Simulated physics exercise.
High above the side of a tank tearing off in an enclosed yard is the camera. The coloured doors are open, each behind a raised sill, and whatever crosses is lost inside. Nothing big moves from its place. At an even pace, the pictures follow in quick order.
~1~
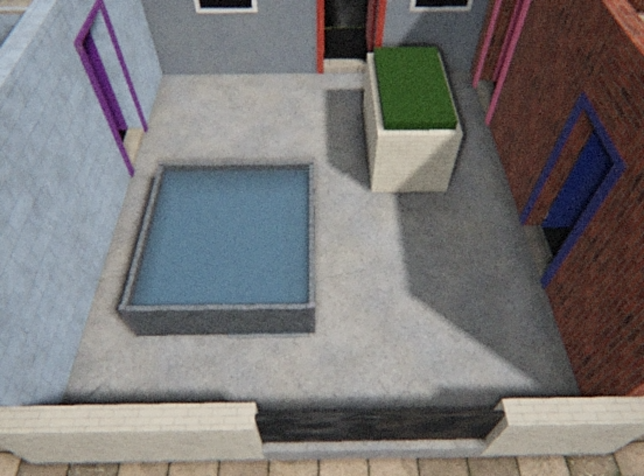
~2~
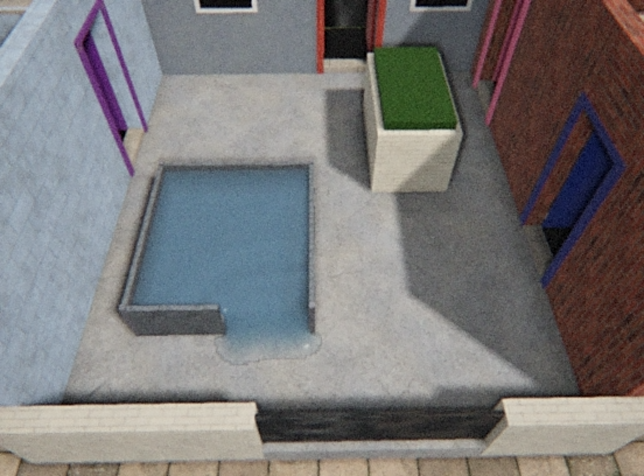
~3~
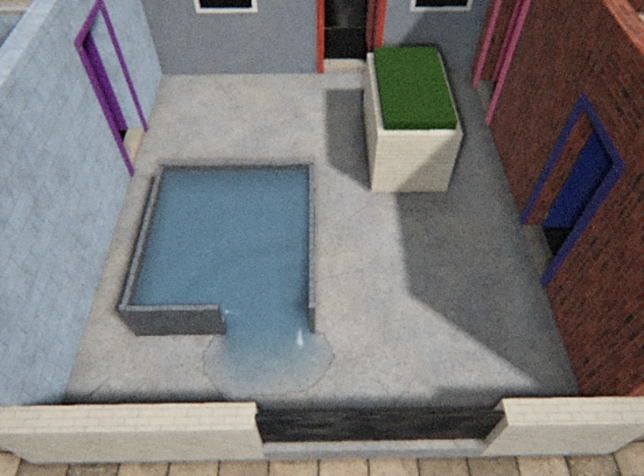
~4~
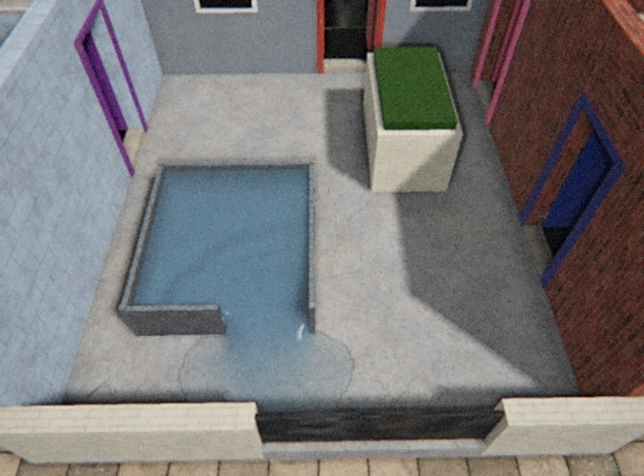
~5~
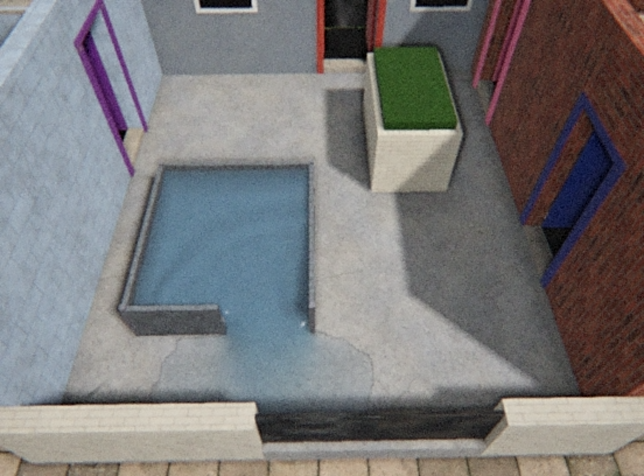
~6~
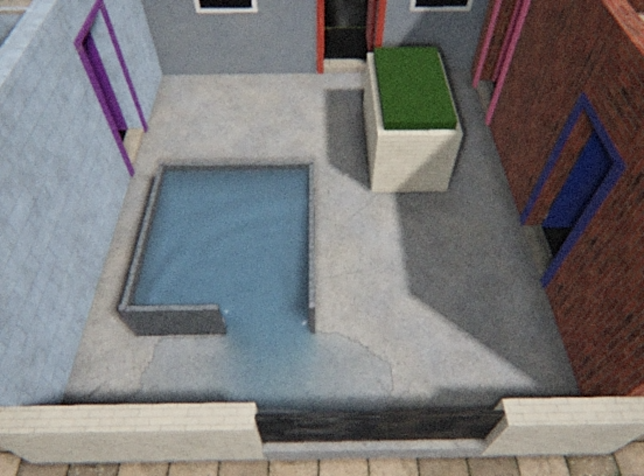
Water pours through a gap in the tank's front wall and spreads across the grey courtyard floor.
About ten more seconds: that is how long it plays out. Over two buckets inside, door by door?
As I see it, the blue door gets overrun I think, the red door holds up fine I think, the pink door holds up fine I think, the purple door holds up fine I think.
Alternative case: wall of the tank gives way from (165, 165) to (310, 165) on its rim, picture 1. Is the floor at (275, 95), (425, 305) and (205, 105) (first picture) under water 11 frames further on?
Sequence: Wetted / spared / wetted.
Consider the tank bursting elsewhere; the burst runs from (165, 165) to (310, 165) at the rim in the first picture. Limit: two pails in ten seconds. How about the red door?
The red door ends up above.
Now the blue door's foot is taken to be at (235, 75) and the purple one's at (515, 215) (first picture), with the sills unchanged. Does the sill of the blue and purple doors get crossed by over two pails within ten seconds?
Well, the blue one crosses the threshold, and the purple one stays short of the threshold.
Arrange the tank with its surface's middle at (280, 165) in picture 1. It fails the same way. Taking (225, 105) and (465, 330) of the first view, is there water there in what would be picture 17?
The first spot is spared, the second swamped.
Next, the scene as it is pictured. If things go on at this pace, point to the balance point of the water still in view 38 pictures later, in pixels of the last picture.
Somewhere around (290, 251) in the last view.
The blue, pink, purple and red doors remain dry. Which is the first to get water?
Call: The blue one.
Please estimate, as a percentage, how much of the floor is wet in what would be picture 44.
My estimate is near 75 per cent.
A moment on, water covers 15 % of the floor; the blue door not reached, the red door not reached, the pink door not reached, the purple door not reached.
Next, water covers 25 % of the floor; the blue door not reached, the red door not reached, the pink door not reached, the purple door not reached.
Then, water covers 40 % of the floor; the blue door under two buckets in, the red door not reached, the pink door not reached, the purple door wet at the sill, nothing in.
Later, water covers 75 % of the floor; the blue door over two buckets in, the red door not reached, the pink door wet at the sill, nothing in, the purple door wet at the sill, nothing in.
In the end, water covers 95 % of the floor; the blue door over two buckets in, the red door wet at the sill, nothing in, the pink door wet at the sill, nothing in, the purple door wet at the sill, nothing in.
